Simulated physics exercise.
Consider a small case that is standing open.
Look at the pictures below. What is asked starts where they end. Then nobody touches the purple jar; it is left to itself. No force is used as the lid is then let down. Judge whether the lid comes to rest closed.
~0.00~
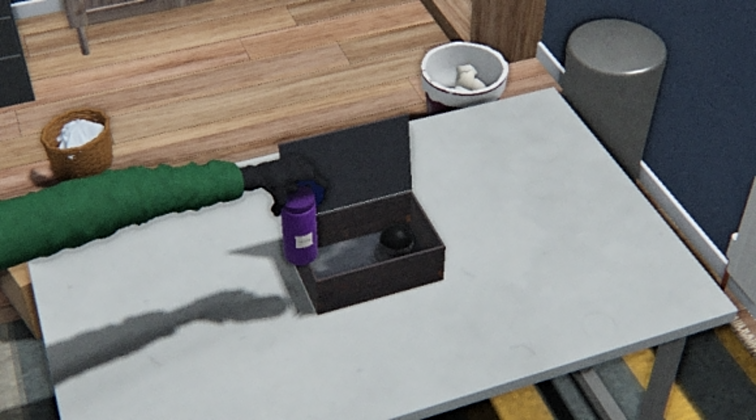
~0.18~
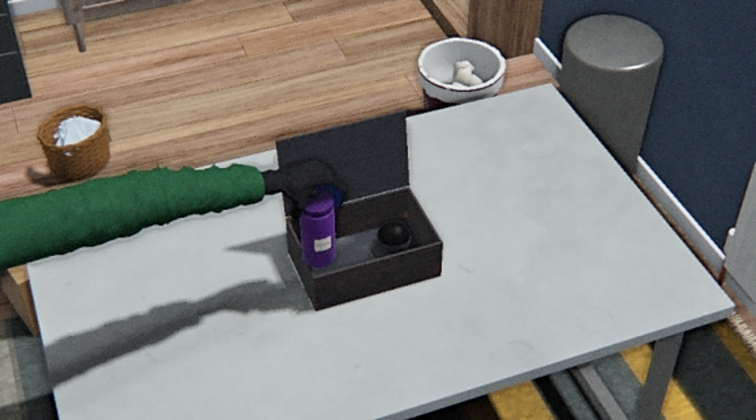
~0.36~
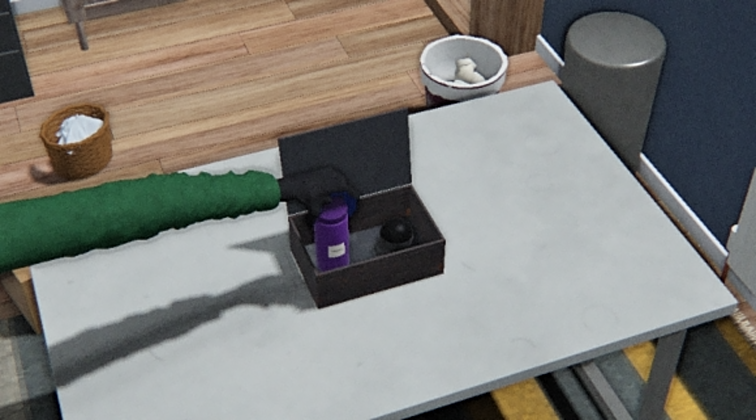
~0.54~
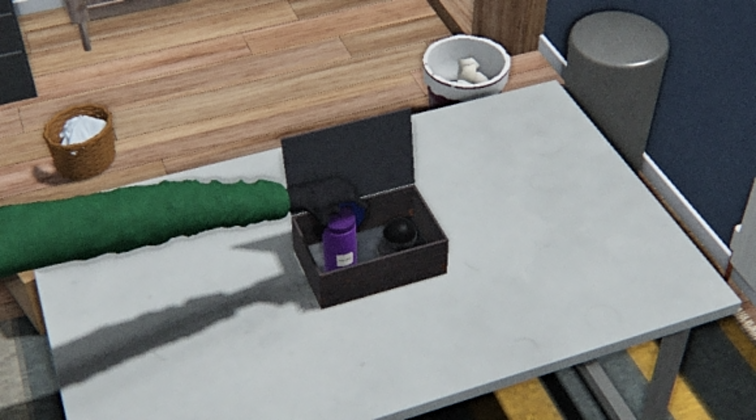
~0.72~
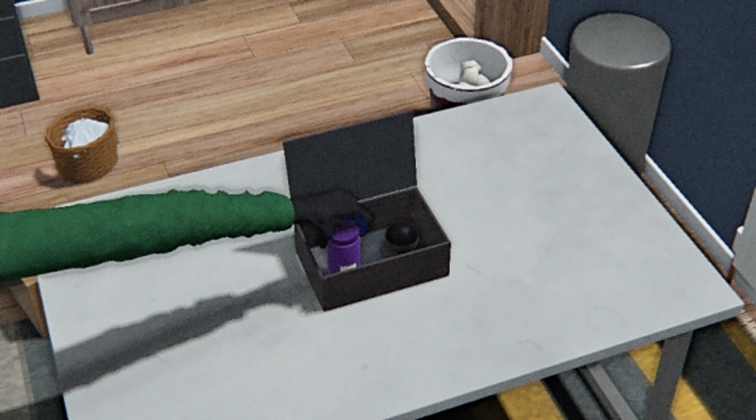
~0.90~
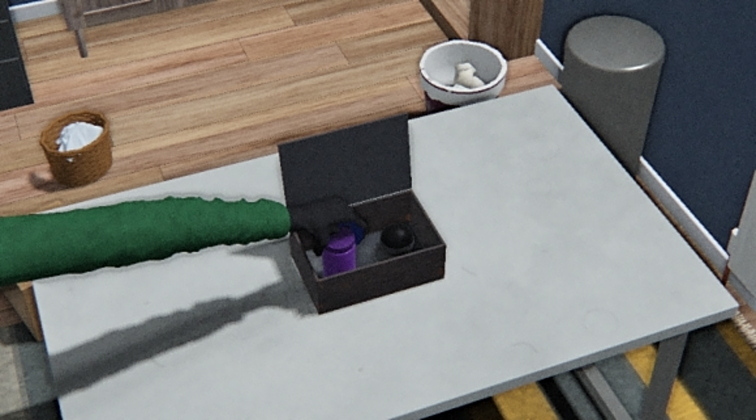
The lid remains open.
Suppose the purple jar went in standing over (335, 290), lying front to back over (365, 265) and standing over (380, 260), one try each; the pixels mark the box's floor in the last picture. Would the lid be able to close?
So: First go, the lid can't get down; second go, it gets all the way down; third go, it gets all the way down.
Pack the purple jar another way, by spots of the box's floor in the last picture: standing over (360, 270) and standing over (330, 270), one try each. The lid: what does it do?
The lid stays partly open the first time and stays partly open the second time.
After 2.40 s, lid 68° above the rim.
After 2.70 s, lid 31° above the rim.
At rest (6.5 s), lid 30° above the rim; both in place. Seen from the same camera at the end, purple jar near (339, 264).
